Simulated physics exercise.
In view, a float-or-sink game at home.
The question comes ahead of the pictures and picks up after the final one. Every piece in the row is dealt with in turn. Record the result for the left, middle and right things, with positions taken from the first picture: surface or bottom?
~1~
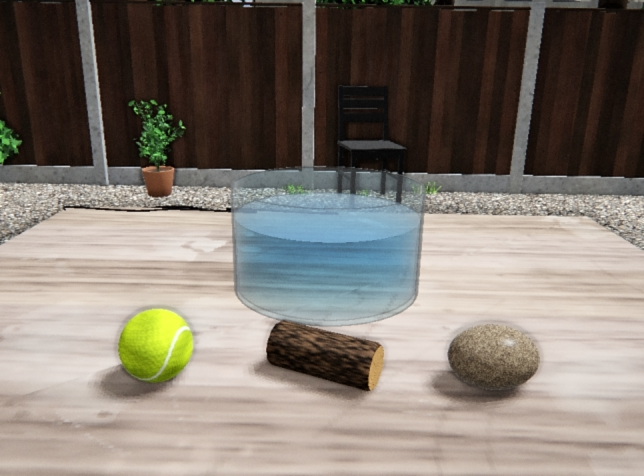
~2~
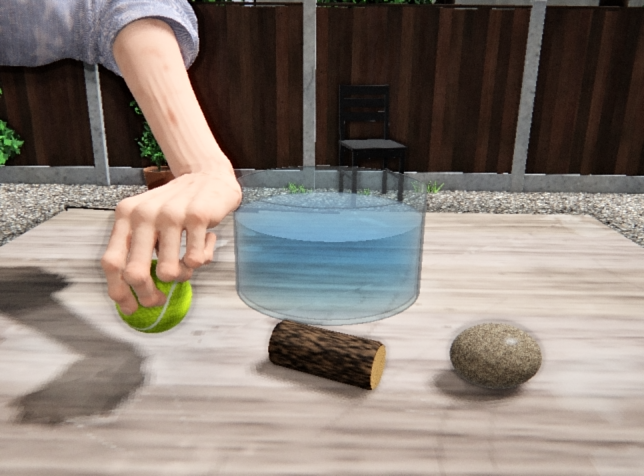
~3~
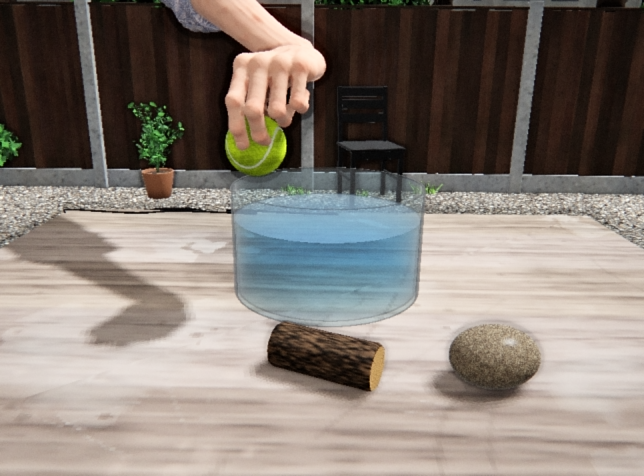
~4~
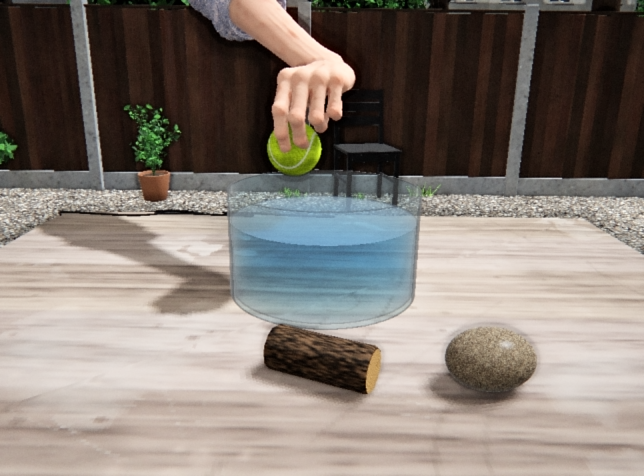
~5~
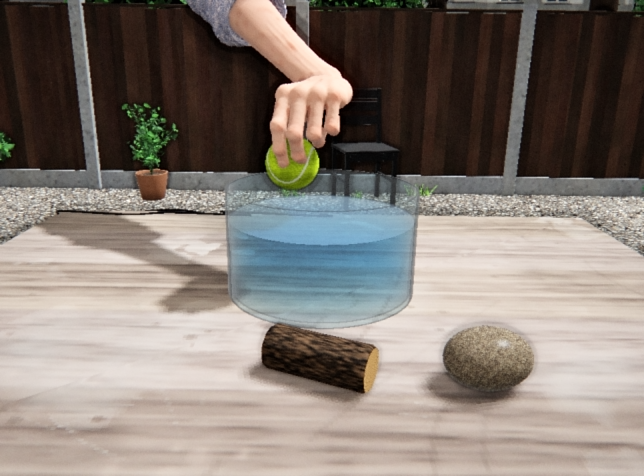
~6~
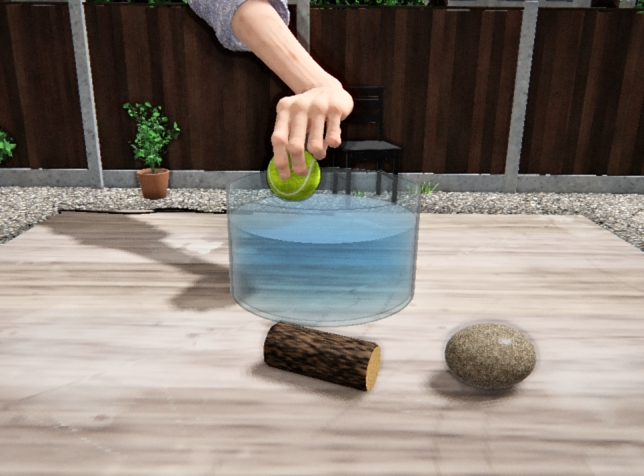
Result - left thing at the surface; middle thing at the surface; right thing at the bottom.
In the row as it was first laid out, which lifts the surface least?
That's the item at the left end.
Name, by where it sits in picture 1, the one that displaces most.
The third item in the row.
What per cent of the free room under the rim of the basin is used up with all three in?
20 %.
A moment on, the tennis ball stays afloat.
Further on, the piece of branch stays afloat.
When it is over, the stone drops to the bottom; afloat, tennis ball and piece of branch.
